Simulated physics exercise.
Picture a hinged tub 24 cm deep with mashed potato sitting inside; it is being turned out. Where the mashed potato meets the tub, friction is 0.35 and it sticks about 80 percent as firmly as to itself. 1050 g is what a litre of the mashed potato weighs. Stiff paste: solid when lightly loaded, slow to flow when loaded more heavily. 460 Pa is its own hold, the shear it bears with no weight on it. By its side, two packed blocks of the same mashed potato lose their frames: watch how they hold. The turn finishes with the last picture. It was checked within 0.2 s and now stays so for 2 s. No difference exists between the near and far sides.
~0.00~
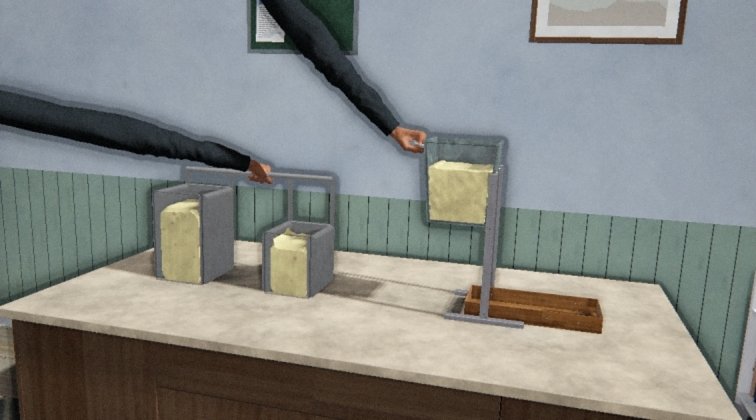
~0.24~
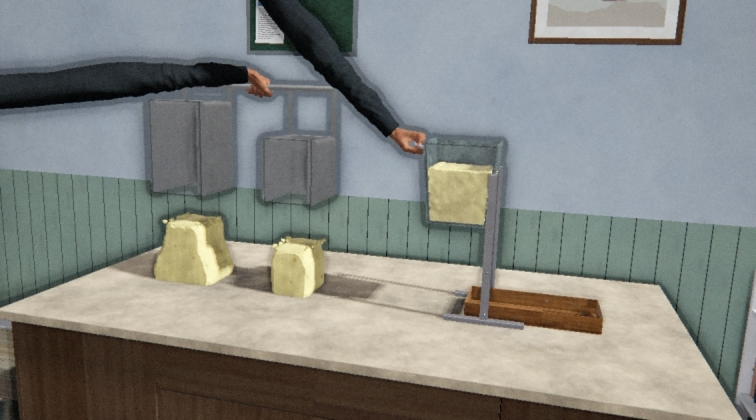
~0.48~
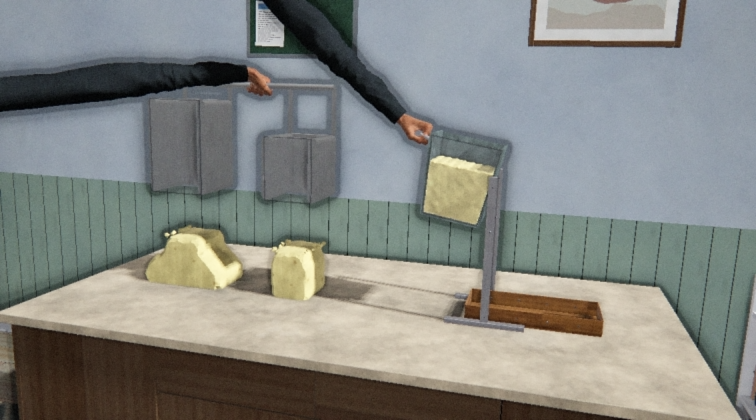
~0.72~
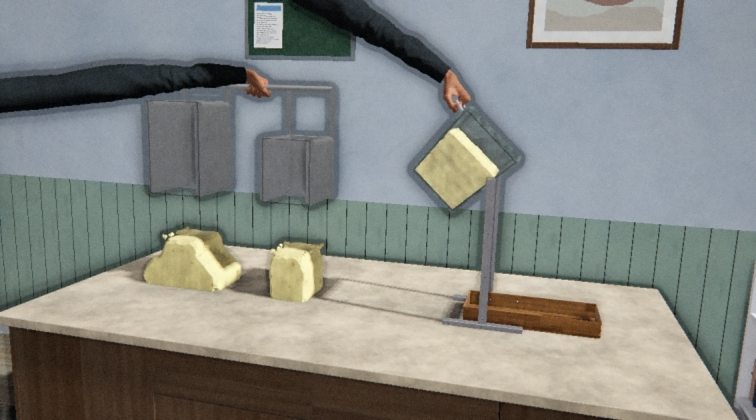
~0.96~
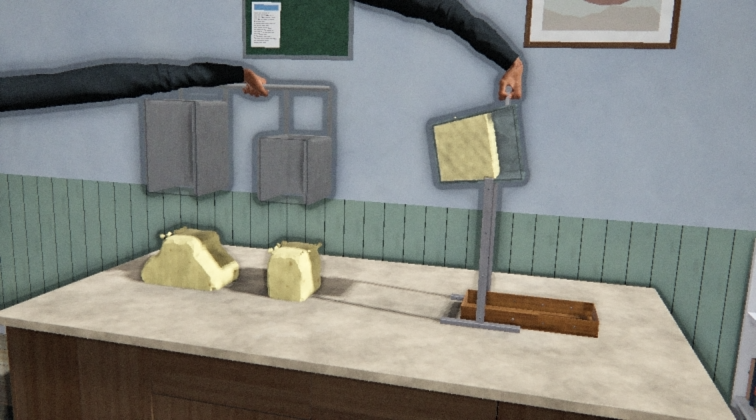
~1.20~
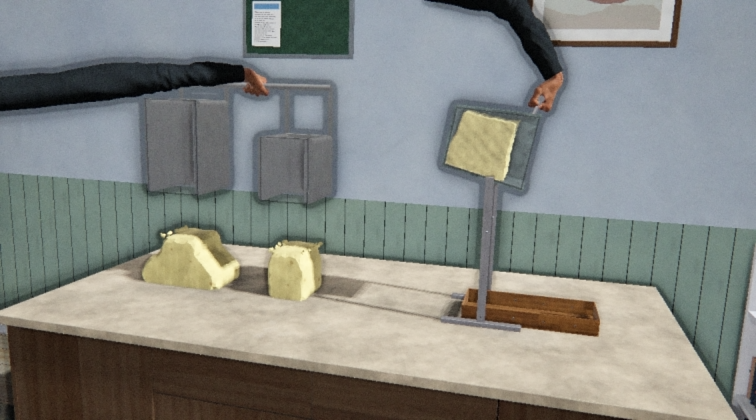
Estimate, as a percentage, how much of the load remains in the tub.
I would say about 62 per cent remains in the tub.
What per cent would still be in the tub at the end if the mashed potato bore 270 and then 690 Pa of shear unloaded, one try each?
The answers, in order, are 40 % and 100 %.
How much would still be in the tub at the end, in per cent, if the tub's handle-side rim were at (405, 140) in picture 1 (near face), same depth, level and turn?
40 %.
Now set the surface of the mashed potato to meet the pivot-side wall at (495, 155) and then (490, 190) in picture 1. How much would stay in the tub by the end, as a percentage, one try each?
In turn about 40 %, 100 %.
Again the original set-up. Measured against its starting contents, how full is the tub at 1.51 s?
Near 90 %.
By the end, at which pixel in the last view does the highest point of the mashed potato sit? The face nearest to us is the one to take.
I'd point to somewhere around (482, 146).
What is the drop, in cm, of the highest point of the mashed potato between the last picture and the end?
Roughly 10 cm.
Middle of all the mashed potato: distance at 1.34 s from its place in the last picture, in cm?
Roughly 3 centimetres.
After 1.34 s, the tub is at 100 degrees and holds 100 %.
After 1.51 s, the tub is at 100 degrees and holds 90 %.
After 1.68 s, the tub is at 100 degrees and holds 75 %.
After 1.85 s, the tub is at 100 degrees and holds 63 %.
After 3.20 s, at the end, the tub is at 100 degrees and holds 62 %.
